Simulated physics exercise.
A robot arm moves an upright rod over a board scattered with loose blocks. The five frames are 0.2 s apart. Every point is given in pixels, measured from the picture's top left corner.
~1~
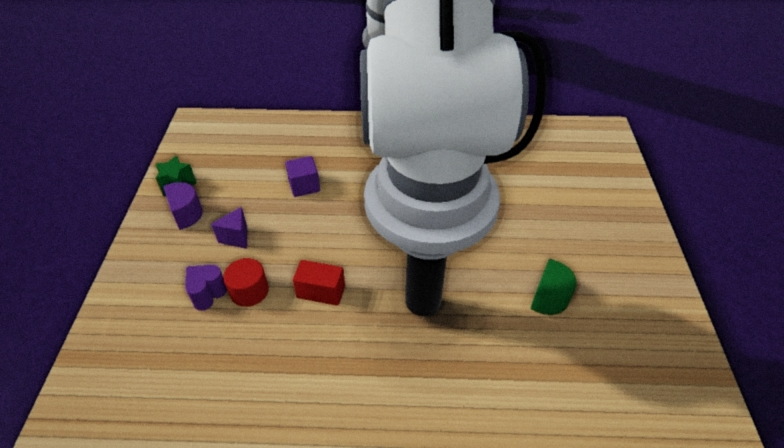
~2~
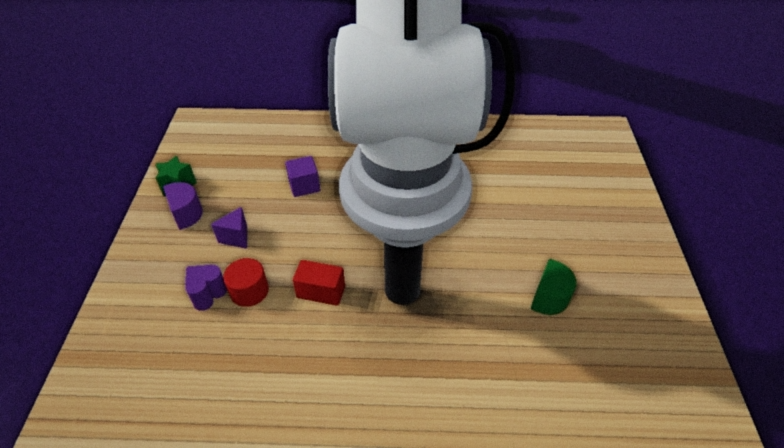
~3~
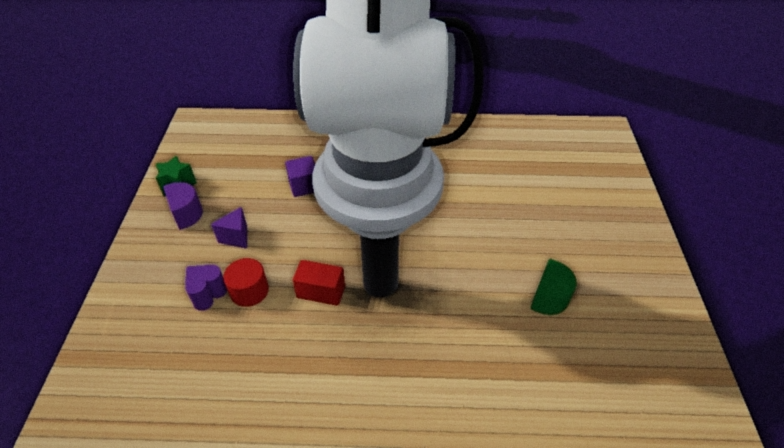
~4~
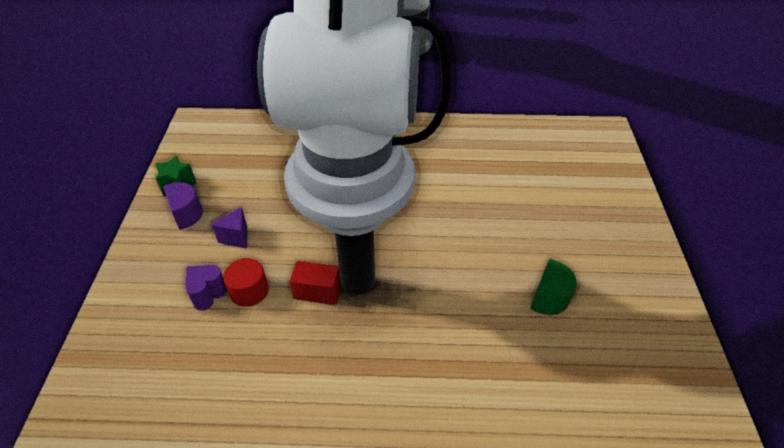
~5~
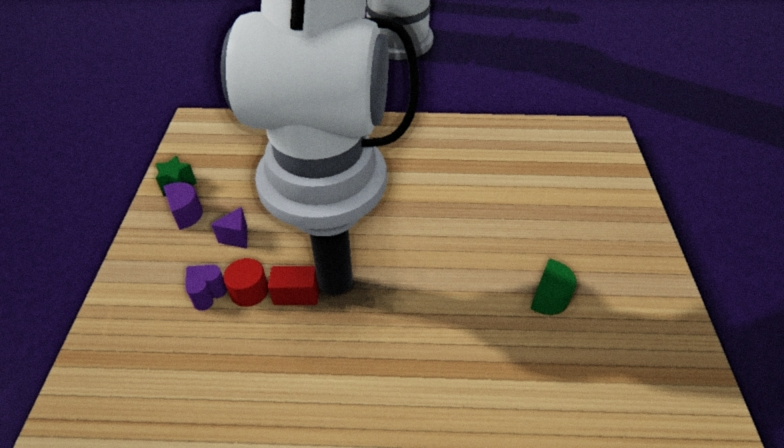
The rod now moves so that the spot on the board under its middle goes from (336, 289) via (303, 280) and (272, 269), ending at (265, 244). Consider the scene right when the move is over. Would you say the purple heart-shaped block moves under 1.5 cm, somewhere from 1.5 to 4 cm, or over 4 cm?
1.5 to 4 cm.
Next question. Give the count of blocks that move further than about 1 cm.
It moves three or more blocks.
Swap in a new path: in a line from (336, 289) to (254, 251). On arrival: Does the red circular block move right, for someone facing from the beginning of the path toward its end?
That would be a no.
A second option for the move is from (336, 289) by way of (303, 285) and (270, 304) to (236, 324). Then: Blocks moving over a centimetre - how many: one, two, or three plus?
I foresee three or more blocks being moved.
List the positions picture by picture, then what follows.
The first picture shows rod tip at (423, 302); block tops, purple heart-shaped block at (200, 276); purple triangular block at (231, 220); red circular block at (243, 273); red rectangular block at (318, 273).
The second picture shows rod at (402, 291); blocks unchanged.
The third picture shows rod at (381, 284); blocks unchanged.
The fourth picture shows rod at (358, 281); red rectangular block at (315, 273).
The fifth picture shows rod at (335, 281); purple heart-shaped block at (200, 276); purple triangular block at (231, 220); red circular block at (243, 273); red rectangular block at (292, 276).
On the path given first. One third of the way, rod at (300, 271); purple heart-shaped block at (178, 278), turned 35° anticlockwise; red circular block at (213, 275); red rectangular block at (259, 277), turned 35° anticlockwise.
Two thirds of the way, rod at (269, 260); purple heart-shaped block at (176, 277), turned 40° anticlockwise; red circular block at (209, 276); red rectangular block at (244, 281), turned 60° anticlockwise.
At the end, rod at (263, 236); purple heart-shaped block at (176, 277), turned 40° anticlockwise; purple triangular block in place; red circular block at (209, 276); red rectangular block at (244, 281), turned 60° anticlockwise.
